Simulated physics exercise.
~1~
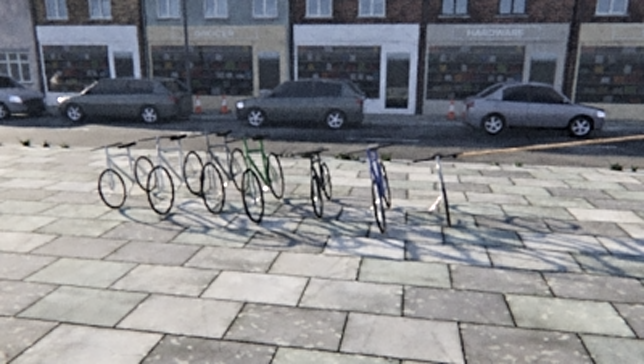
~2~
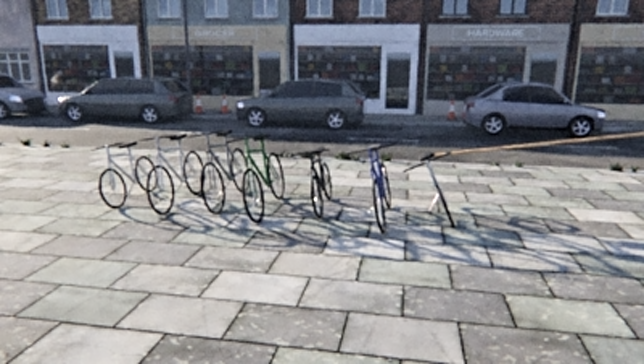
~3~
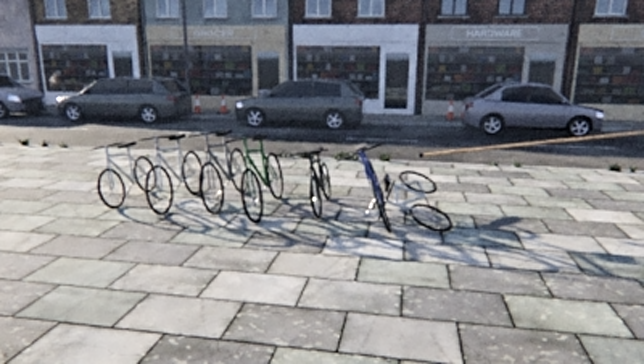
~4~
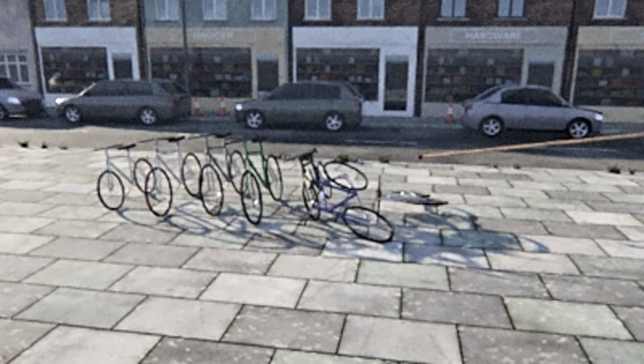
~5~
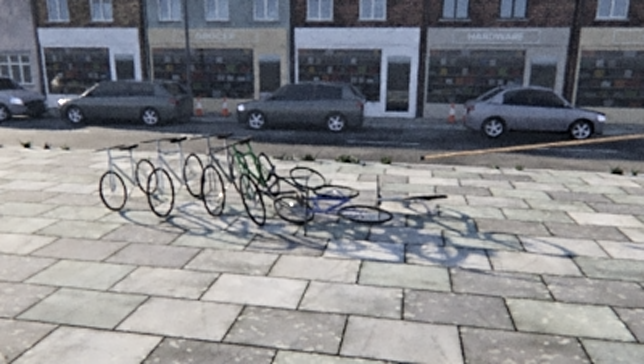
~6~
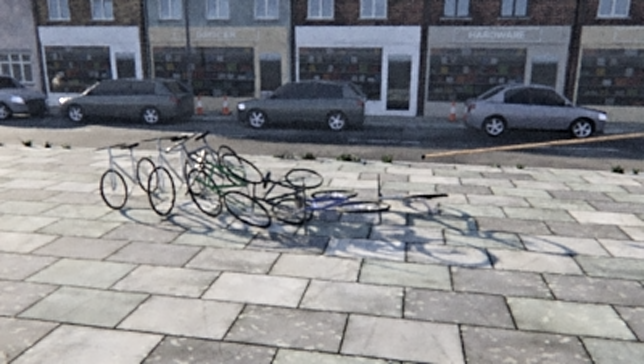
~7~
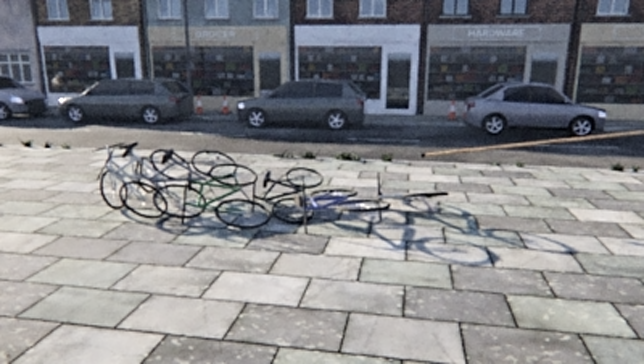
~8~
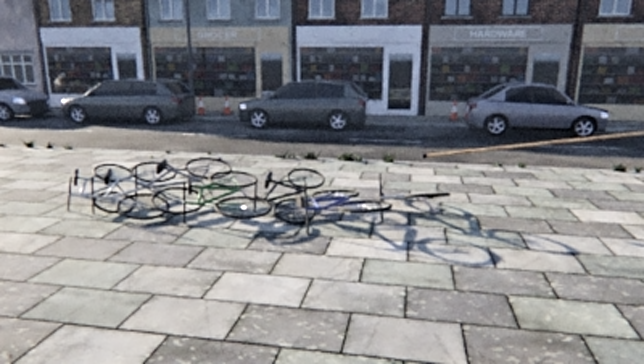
Seven parked bicycles topple one after another from right to left until all lie flat.
